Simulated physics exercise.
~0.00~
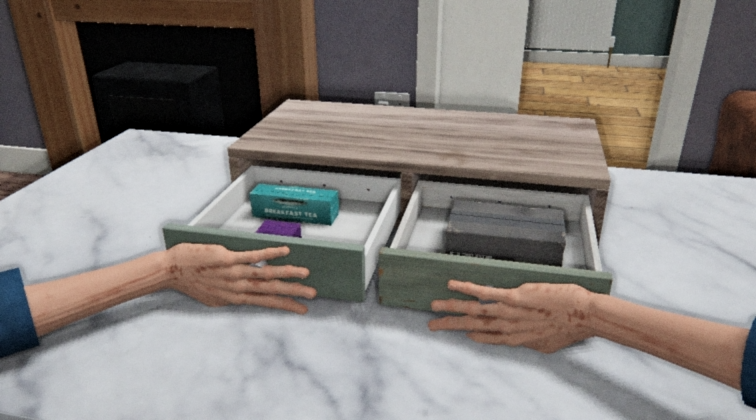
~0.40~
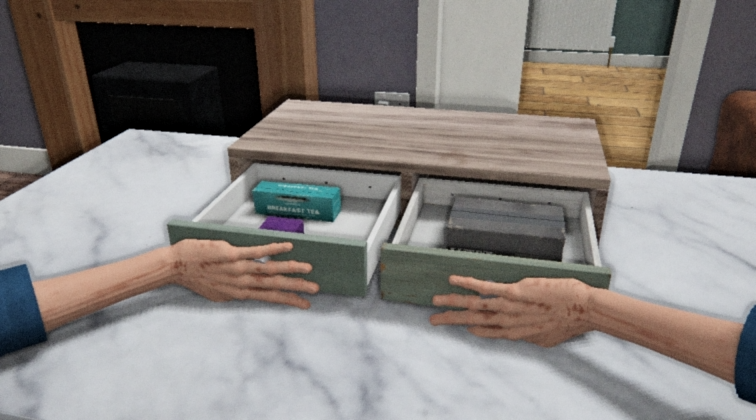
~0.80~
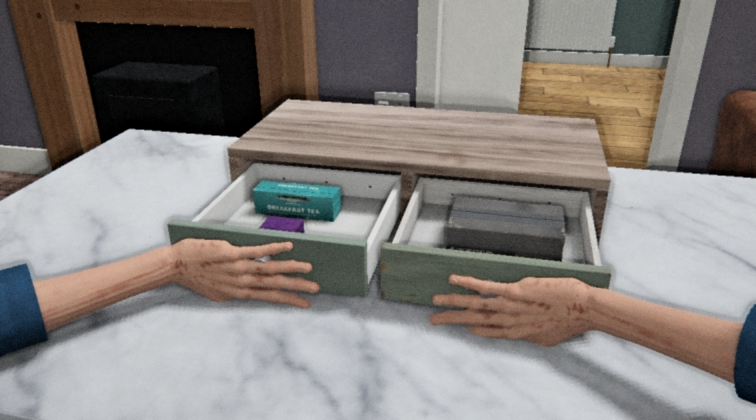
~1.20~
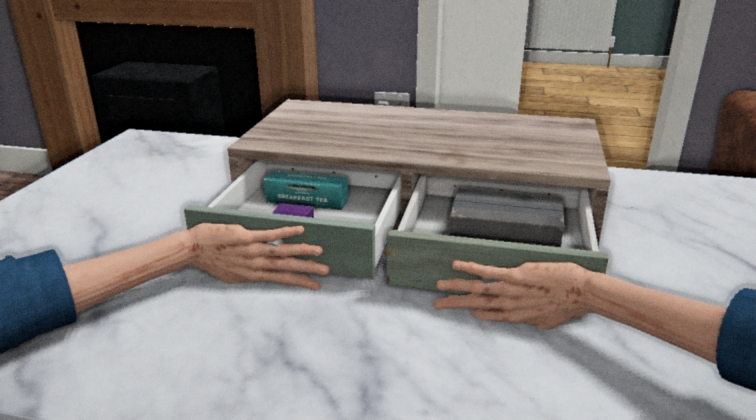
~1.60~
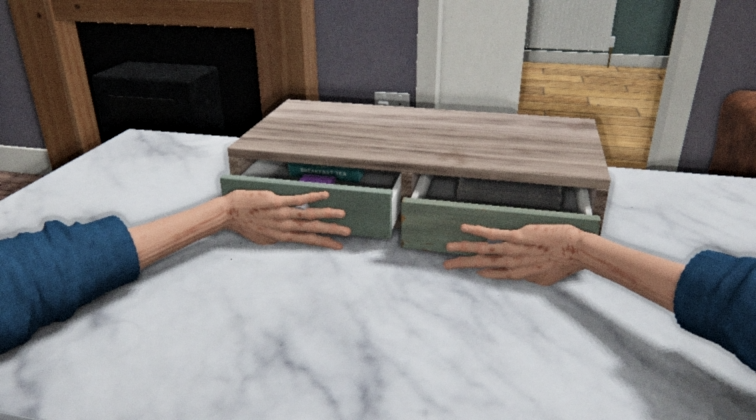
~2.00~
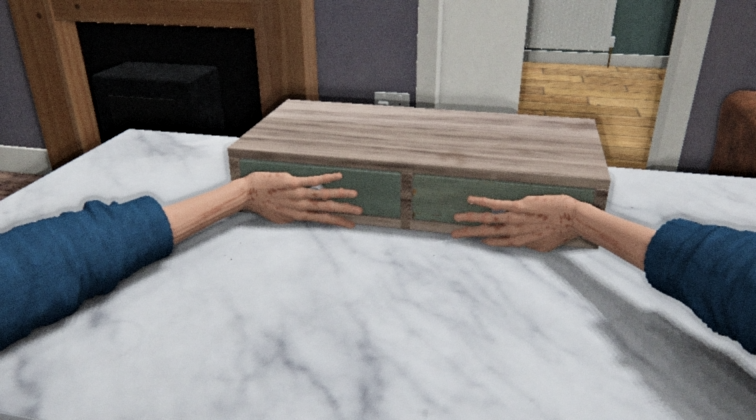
At the start, two green-fronted drawers stand open side by side in a low wooden chest on a white marbled table, with a hand resting against the front of each. The left drawer holds a turquoise packet and a small purple block, while the right one holds a grey box. The hands barely move at first, then push both drawers inward together. The drawers slide steadily back, and their contents gradually disappear beneath the chest's top. Finally, both drawers are fully shut, their fronts flush with the chest and the hands still against them.
